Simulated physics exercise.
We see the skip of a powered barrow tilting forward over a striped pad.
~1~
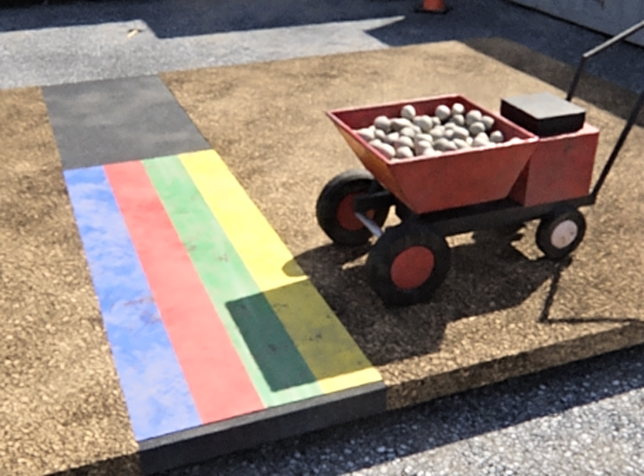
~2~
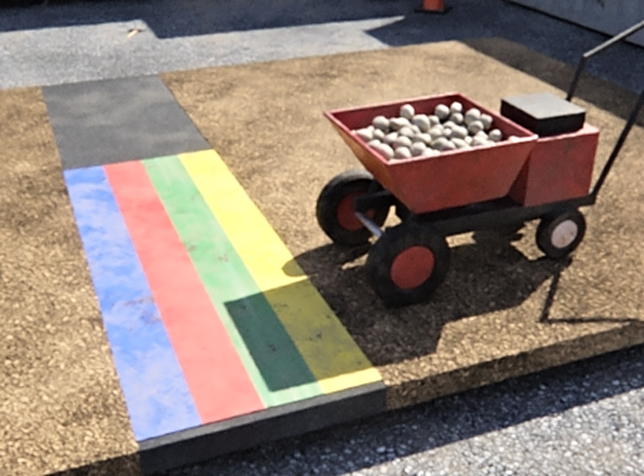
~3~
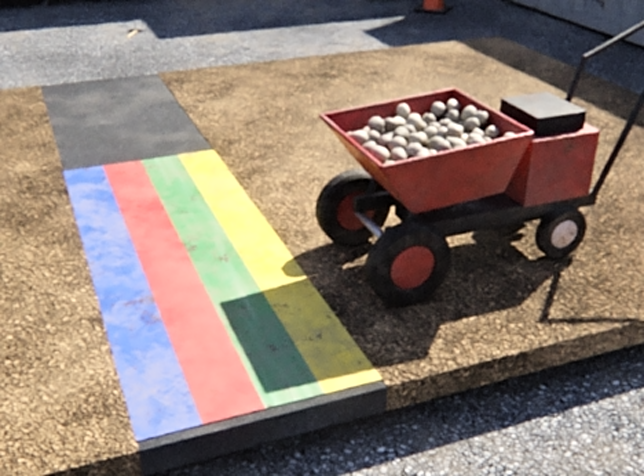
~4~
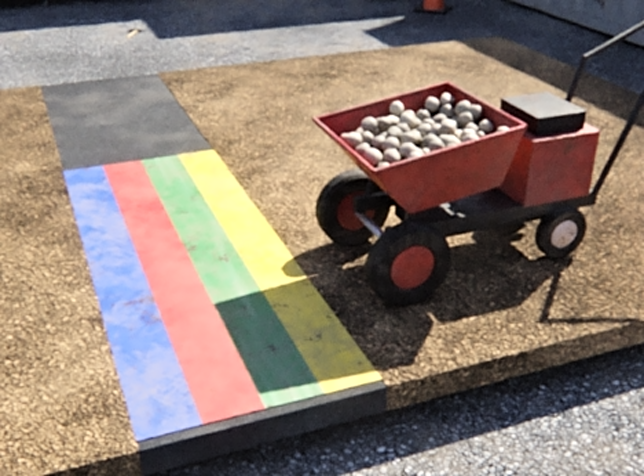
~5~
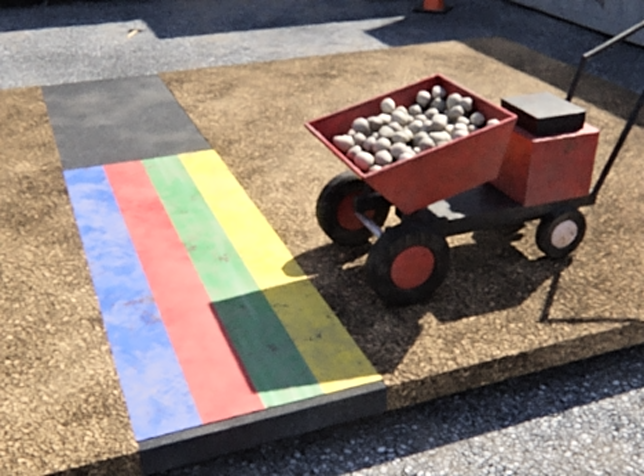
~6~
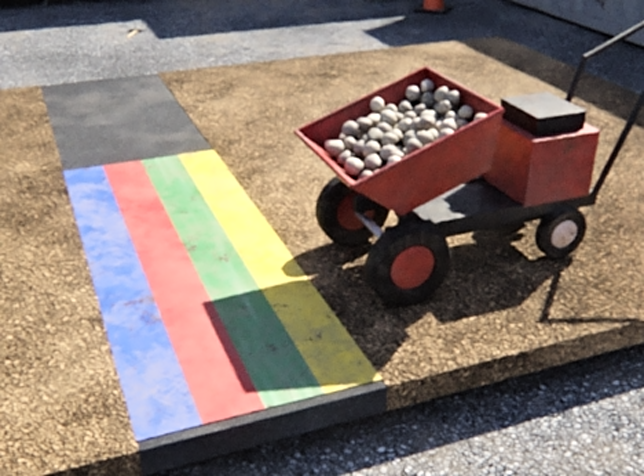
A red skip full of rounded grey stones tilting steadily forward on a wheeled barrow beside blue, red, green and yellow strips.
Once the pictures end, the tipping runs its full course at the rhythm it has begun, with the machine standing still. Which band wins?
The green strip carries the most.
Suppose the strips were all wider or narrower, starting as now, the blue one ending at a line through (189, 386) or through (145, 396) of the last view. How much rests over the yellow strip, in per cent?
In turn 10 and 20 in a hundred.
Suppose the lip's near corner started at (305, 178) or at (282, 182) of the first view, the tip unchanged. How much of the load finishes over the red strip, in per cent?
The first gives 30 %, the second 30 %.
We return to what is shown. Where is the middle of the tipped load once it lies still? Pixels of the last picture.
Roughly at (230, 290).
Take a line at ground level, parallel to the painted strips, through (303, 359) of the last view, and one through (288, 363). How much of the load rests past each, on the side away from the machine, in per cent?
The first gives 70 %, the second 60 %.
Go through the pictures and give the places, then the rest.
The first frame shows lip of the skip (389, 165), level; top of the load (447, 138), river pebbles; yellow strip (328, 348); green strip (274, 361); red strip (216, 375); blue strip (156, 389).
The second frame shows lip of the skip (387, 165), level; top of the load (446, 137).
The third frame shows lip of the skip (382, 168), tipped barely; top of the load (442, 135).
The fourth frame shows lip of the skip (374, 172), tipped a little; top of the load (436, 132).
The fifth frame shows lip of the skip (364, 178), tipped a little; top of the load (439, 122).
The sixth frame shows lip of the skip (352, 187), tipped clearly; top of the load (429, 118); yellow strip (328, 348); green strip (274, 361); red strip (216, 375); blue strip (156, 389).
Just after the last frame, skip tipped steeply; every one in the skip.
A moment on, skip tipped steeply; the larger part in the skip; just a few over the yellow strip; about a tenth over the green strip; just a few falling.
Further on, skip tipped right over; roughly a quarter in the skip; about a tenth over the yellow strip; roughly half over the green strip; roughly a quarter over the red strip; about a tenth over the blue strip; just a few off the paint.
When it is over, skip tipped right over; about a tenth in the skip; roughly a quarter over the yellow strip; roughly a third over the green strip; roughly a quarter over the red strip; about a tenth over the blue strip; just a few off the paint.
